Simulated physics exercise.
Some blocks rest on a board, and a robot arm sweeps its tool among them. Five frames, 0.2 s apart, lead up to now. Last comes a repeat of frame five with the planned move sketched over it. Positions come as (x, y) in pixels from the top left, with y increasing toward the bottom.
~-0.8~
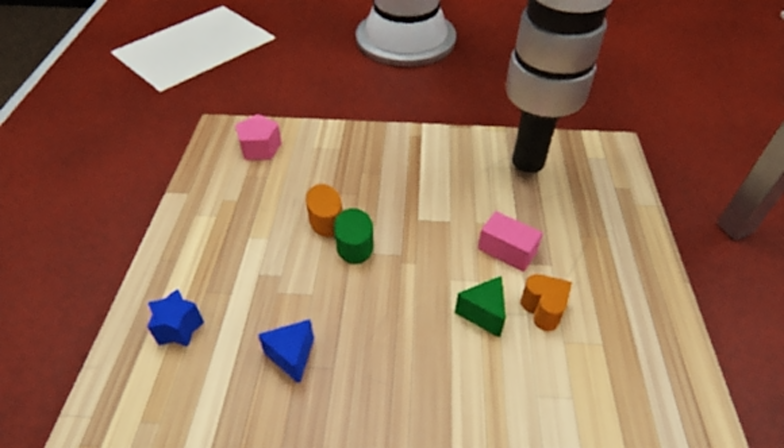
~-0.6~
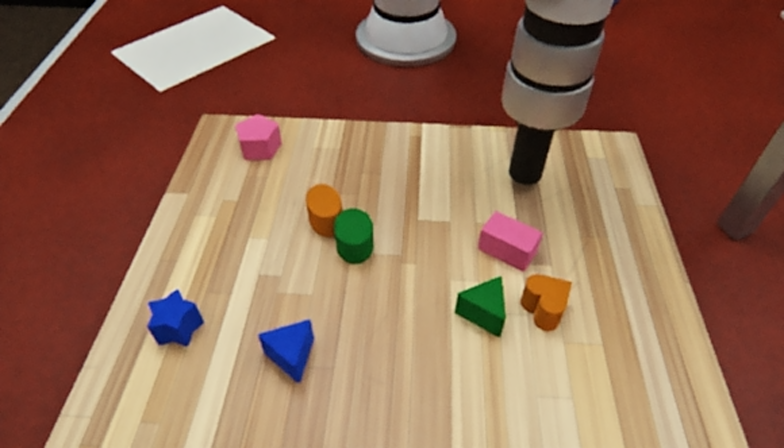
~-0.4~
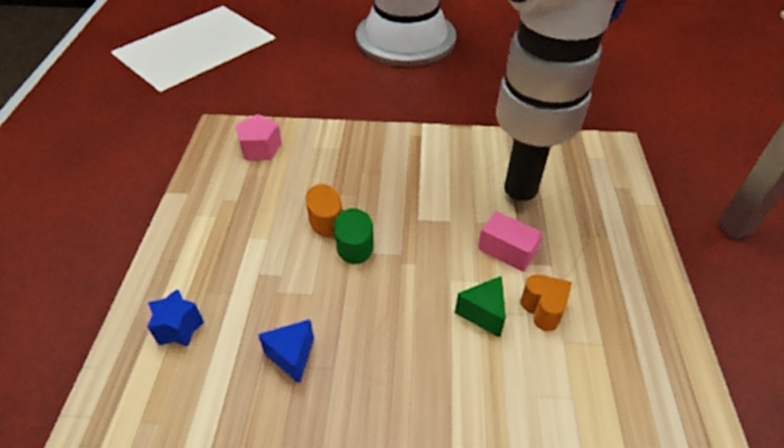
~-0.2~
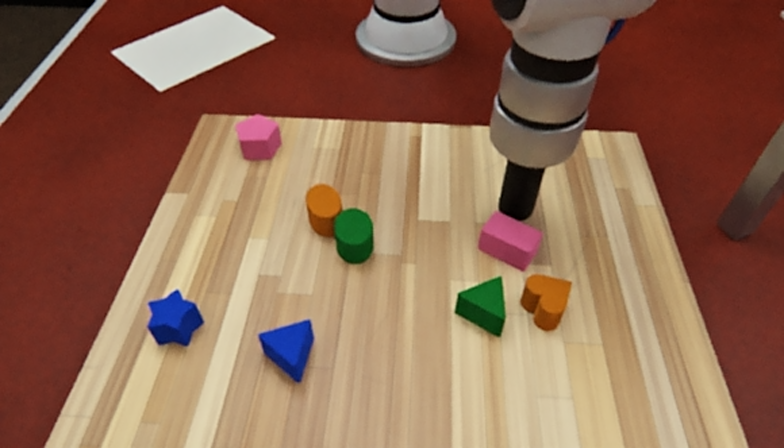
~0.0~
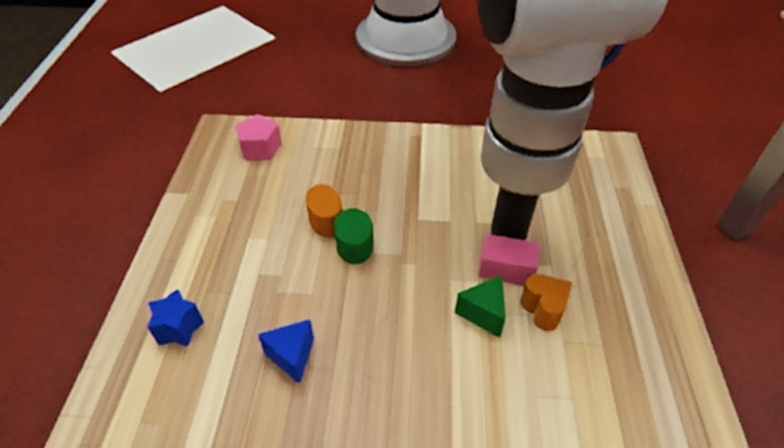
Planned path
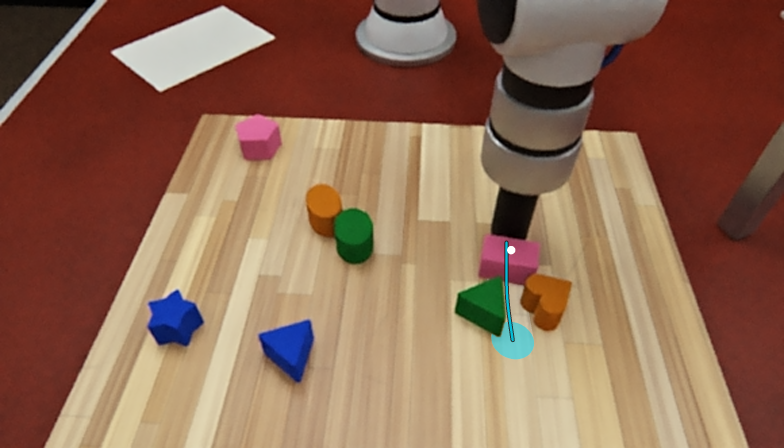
A robot arm moves down the board and pushes the pink rectangular block slightly downward.
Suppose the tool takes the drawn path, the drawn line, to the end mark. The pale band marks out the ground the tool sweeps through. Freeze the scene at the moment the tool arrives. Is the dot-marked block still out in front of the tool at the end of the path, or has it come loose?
I think the tool keeps pushing the dot-marked block along right to the end.
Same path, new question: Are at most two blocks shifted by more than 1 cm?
Final answer: No.
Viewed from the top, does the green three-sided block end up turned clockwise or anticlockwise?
From above, it turns clockwise.
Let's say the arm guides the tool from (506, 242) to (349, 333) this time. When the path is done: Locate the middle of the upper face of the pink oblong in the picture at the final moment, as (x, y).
Most likely (504, 265).
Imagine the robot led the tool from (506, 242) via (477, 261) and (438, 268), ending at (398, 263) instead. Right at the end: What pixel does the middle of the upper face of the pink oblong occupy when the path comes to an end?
The point I'd pick in the picture is (505, 267).
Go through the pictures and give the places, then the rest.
Tool's lower end (528, 162); green three-sided block (488, 295); pink oblong (512, 231); orange heart block (550, 291), in the first picture.
Tool (525, 174); blocks still, in the second picture.
Tool (521, 189); blocks still, in the third picture.
Tool (516, 208); blocks still, in the fourth picture.
Tool (509, 233); green three-sided block (488, 295); pink oblong (511, 250); orange heart block (550, 291), in the fifth picture.
Drawn move, from (506, 242) by way of (507, 288) to (513, 340); the dot is on the pink oblong.
On the path given first. One third of the way, tool (509, 263); green three-sided block (485, 313), turned 30° clockwise; pink oblong (516, 283), turned 15° anticlockwise; orange heart block (562, 312), turned 20° anticlockwise.
Two thirds of the way, tool (510, 295); green three-sided block (474, 345), turned 55° clockwise; pink oblong (516, 319); orange heart block (571, 335), turned 80° anticlockwise.
At the end, tool (516, 331); green three-sided block (464, 368), turned 100° clockwise; pink oblong (518, 359); orange heart block (572, 336), turned 85° anticlockwise.
